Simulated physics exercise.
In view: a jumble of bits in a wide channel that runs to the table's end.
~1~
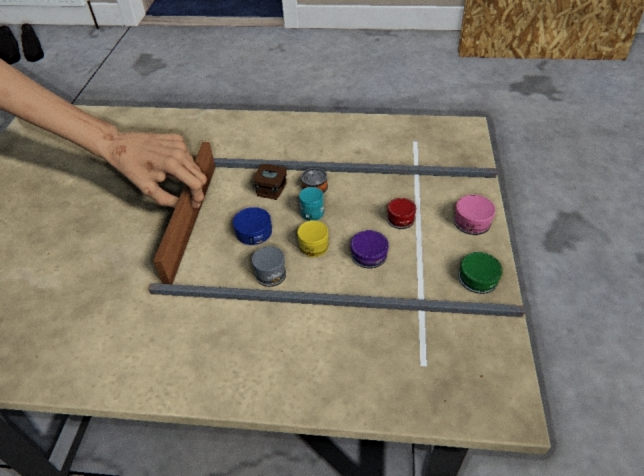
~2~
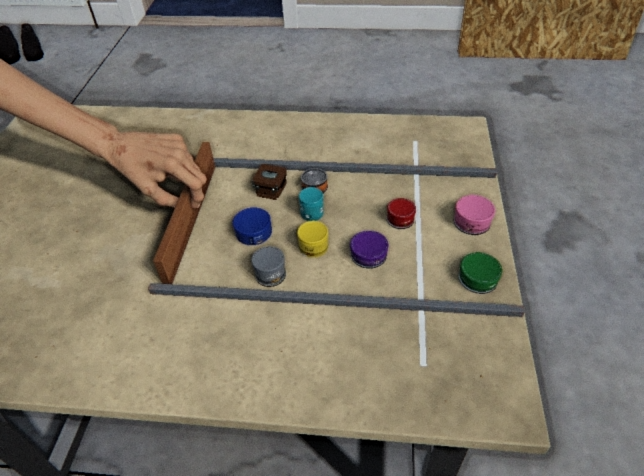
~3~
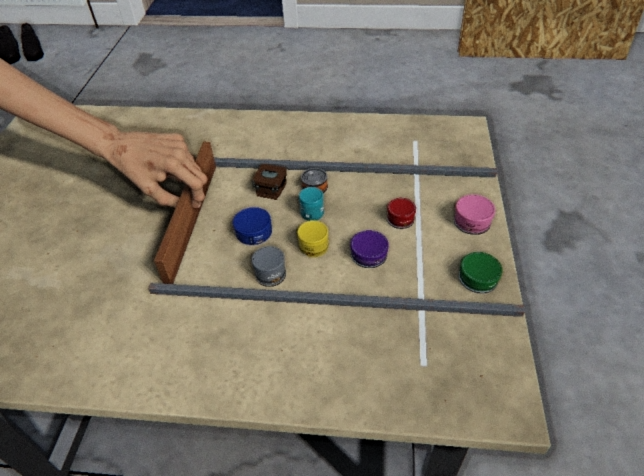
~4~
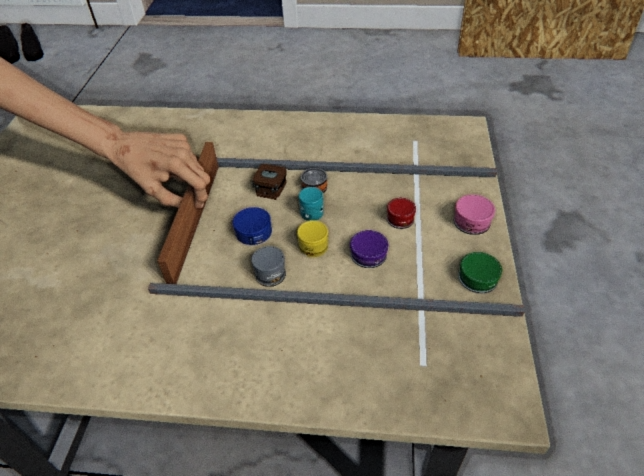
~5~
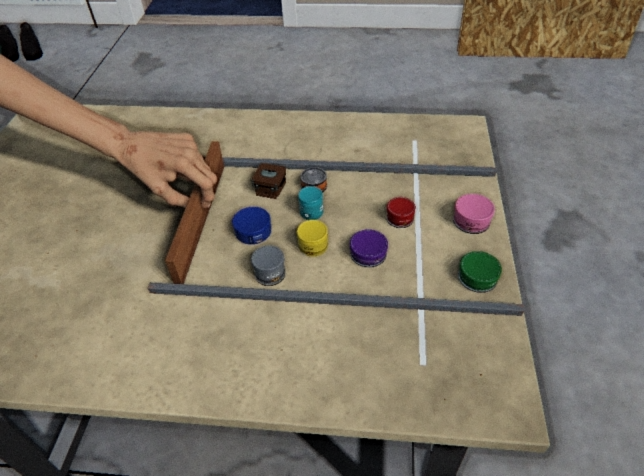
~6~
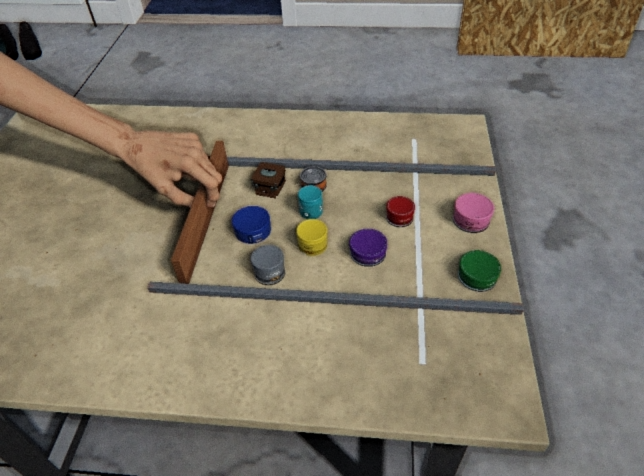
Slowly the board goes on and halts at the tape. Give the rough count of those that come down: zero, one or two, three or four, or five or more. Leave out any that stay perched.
Here the number that fall off is zero.
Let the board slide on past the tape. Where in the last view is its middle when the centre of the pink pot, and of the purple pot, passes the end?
Near (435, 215) and (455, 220).
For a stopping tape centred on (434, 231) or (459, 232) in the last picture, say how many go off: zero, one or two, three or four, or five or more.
The falls would be not one; either one or two.
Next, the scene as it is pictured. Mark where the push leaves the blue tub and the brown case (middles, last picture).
First (437, 231), then (430, 185).
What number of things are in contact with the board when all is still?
5 of them.
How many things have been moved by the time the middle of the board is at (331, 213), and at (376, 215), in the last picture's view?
7 and 8.
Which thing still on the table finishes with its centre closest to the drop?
The pink pot ends nearest.
Soon after, none off yet; pink pot at rest near (473, 213); green pot at rest near (479, 271); red tin at rest near (400, 212).
Then, none off yet; pink pot at rest near (473, 213); green pot at rest near (479, 271); red tin moved a little near (417, 211).
At rest, the number that fall off is zero.
